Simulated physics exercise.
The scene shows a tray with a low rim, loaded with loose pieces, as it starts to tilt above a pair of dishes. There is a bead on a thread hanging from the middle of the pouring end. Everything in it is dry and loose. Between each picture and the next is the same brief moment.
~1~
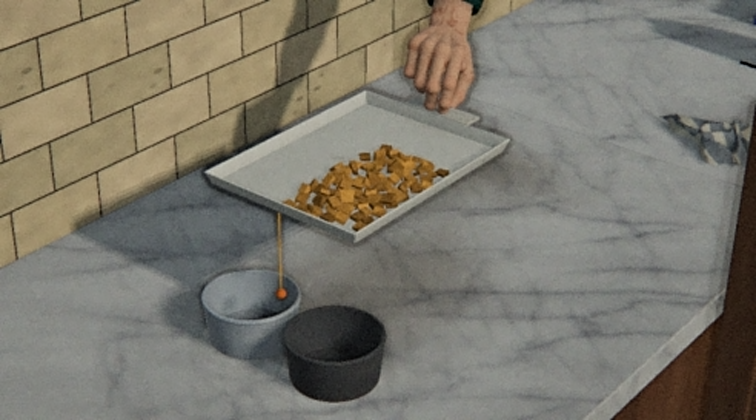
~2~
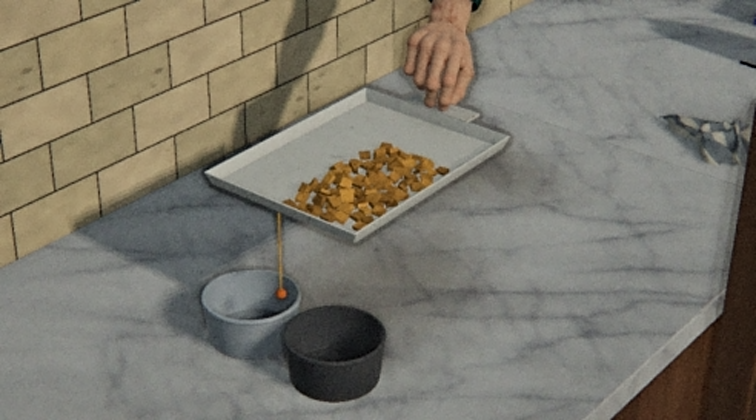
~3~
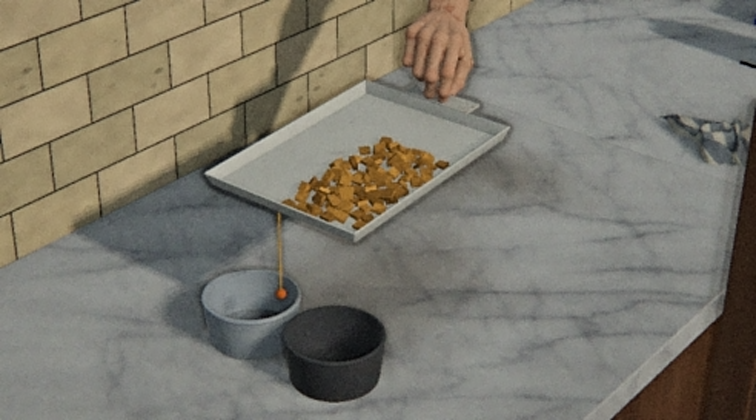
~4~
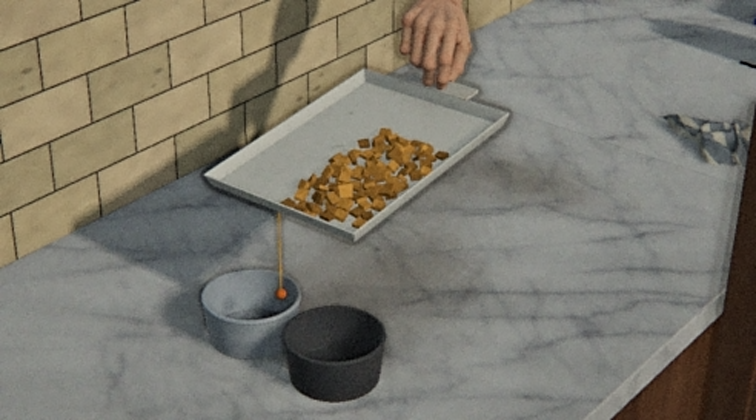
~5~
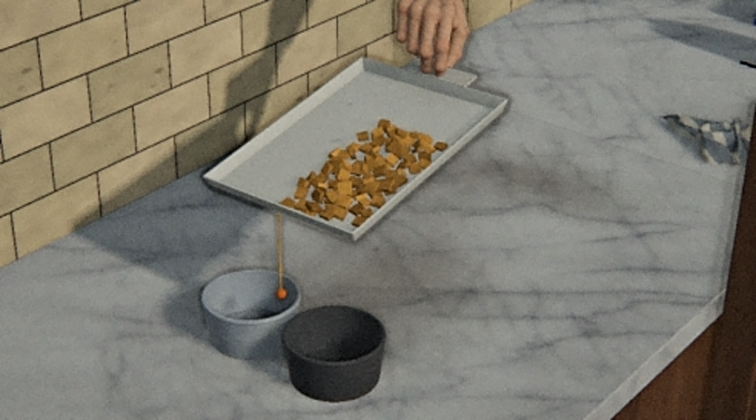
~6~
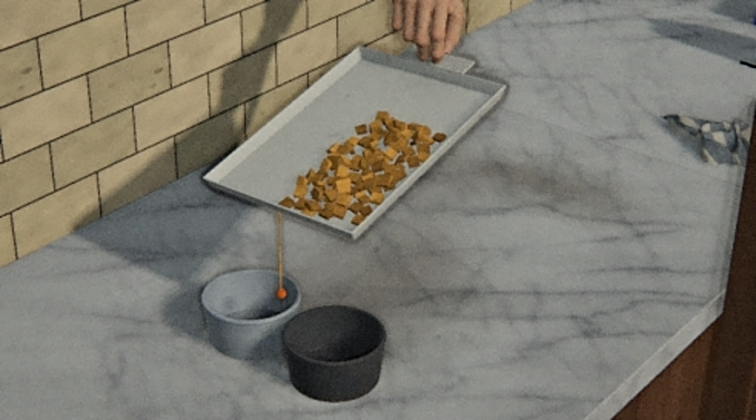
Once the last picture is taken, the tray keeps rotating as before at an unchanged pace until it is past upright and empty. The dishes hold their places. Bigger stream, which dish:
Left.
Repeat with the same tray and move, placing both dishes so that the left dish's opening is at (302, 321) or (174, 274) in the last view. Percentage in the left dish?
You'd get 20 in a hundred first and 10 in a hundred after that.
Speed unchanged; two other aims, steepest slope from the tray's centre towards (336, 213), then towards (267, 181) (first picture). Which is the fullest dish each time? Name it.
Case one: The dish at right. Case two: The dish at left.
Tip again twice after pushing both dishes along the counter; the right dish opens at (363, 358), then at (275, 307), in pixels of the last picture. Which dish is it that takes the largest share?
The left-placed dish first, the right-placed dish second.
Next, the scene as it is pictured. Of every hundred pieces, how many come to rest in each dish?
Final share: Left dish at 40 per cent, right dish at 0 per cent.
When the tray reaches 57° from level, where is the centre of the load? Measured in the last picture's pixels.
Close to (303, 183).
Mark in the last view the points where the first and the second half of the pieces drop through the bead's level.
It passes near (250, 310) first and then near (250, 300).
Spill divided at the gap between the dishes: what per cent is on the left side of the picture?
Left portion: Around 100 %.
Just after the last frame, tray tipped steeply; every one on the tray.
A moment on, tray tipped right over; roughly a quarter on the tray; just a few in the right dish; roughly a quarter in the left dish; roughly a quarter outside both; roughly a quarter in the air.
Further on, tray tipped past a quarter turn; just a few in the right dish; roughly a third in the left dish; roughly half outside both.
When it is over, tray tipped past a quarter turn; just a few in the right dish; roughly a third in the left dish; roughly half outside both.
